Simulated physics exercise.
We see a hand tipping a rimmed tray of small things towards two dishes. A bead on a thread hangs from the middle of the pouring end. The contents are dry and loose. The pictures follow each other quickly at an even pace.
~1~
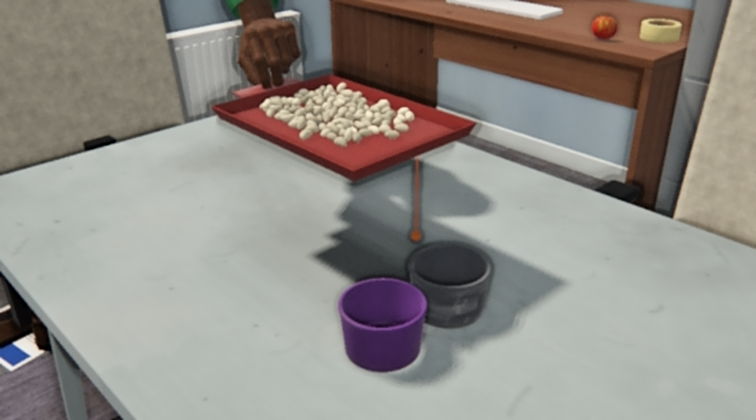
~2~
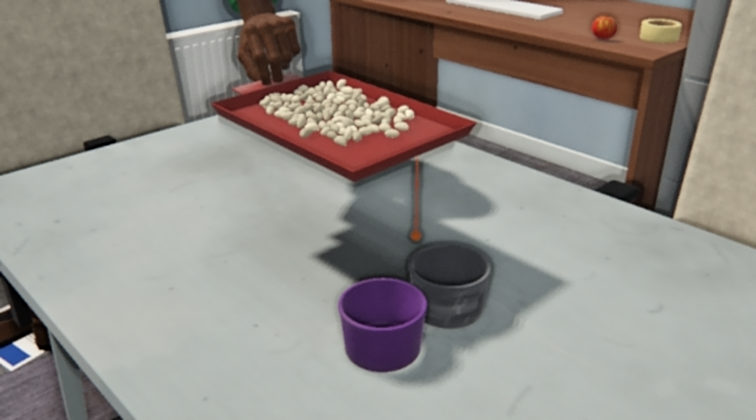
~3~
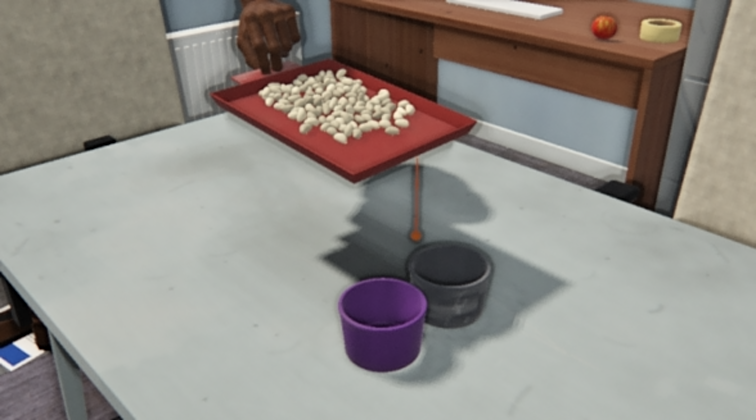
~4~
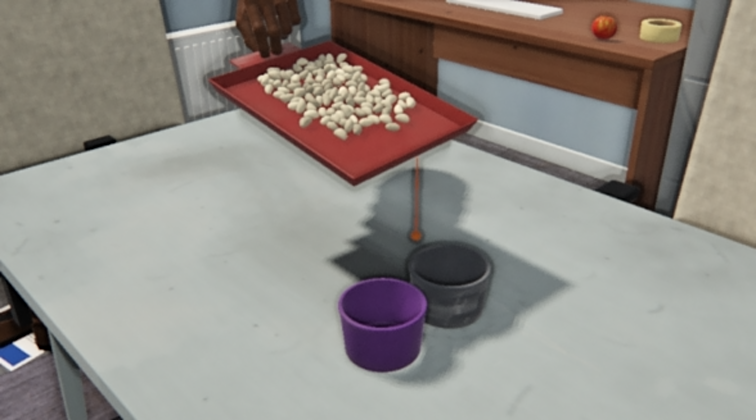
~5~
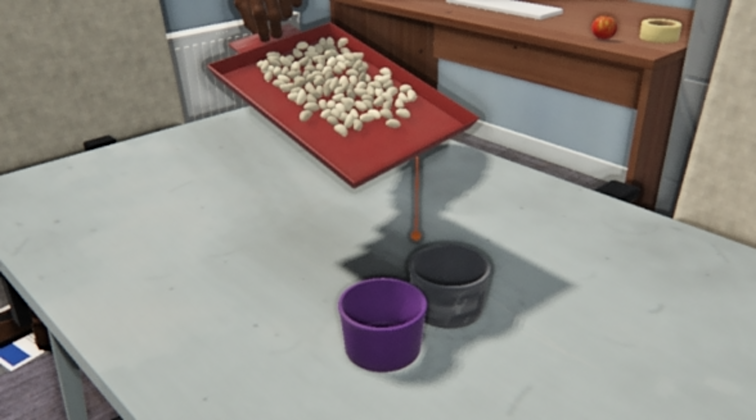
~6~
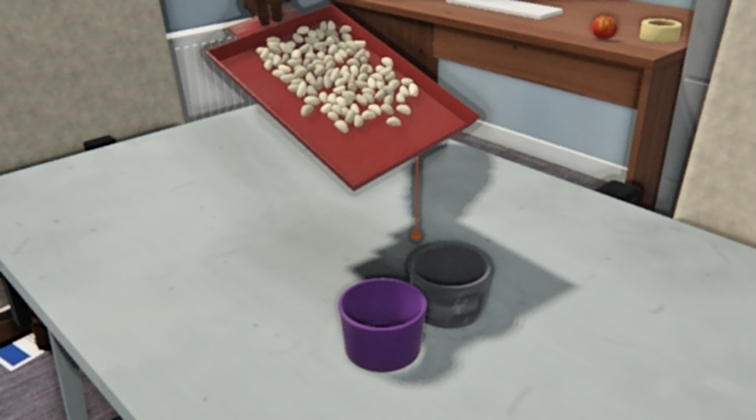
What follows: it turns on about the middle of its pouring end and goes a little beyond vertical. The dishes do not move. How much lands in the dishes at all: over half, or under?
The two hold the larger part of the load.
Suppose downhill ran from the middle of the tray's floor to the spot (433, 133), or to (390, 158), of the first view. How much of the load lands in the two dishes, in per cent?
Roughly 0 per cent, and 70 per cent.
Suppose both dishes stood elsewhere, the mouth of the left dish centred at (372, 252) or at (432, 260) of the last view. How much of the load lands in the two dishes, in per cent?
The first gives 0 %, the second 10 %.
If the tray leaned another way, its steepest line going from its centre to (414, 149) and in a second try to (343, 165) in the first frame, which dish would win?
First the right-hand dish, then the left one.
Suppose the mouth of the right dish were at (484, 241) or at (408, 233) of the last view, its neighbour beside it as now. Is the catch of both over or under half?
First the smaller part, then under half.
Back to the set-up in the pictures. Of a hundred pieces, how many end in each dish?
For the left dish some 50 %, for the right dish some 10 %.
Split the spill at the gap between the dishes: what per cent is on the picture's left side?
Some 70 per cent.
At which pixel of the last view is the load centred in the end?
At about (386, 336).
Just after the last frame, tray tipped steeply; roughly two thirds on the tray; about a tenth in the left dish; roughly a third in the air.
A moment on, tray tipped past a quarter turn; roughly half in the left dish; about a tenth in the right dish; roughly a third outside both; just a few in the air.
Further on, tray tipped past a quarter turn; roughly half in the left dish; about a tenth in the right dish; roughly a third outside both.
When it is over, tray tipped past a quarter turn; roughly half in the left dish; about a tenth in the right dish; roughly a third outside both.
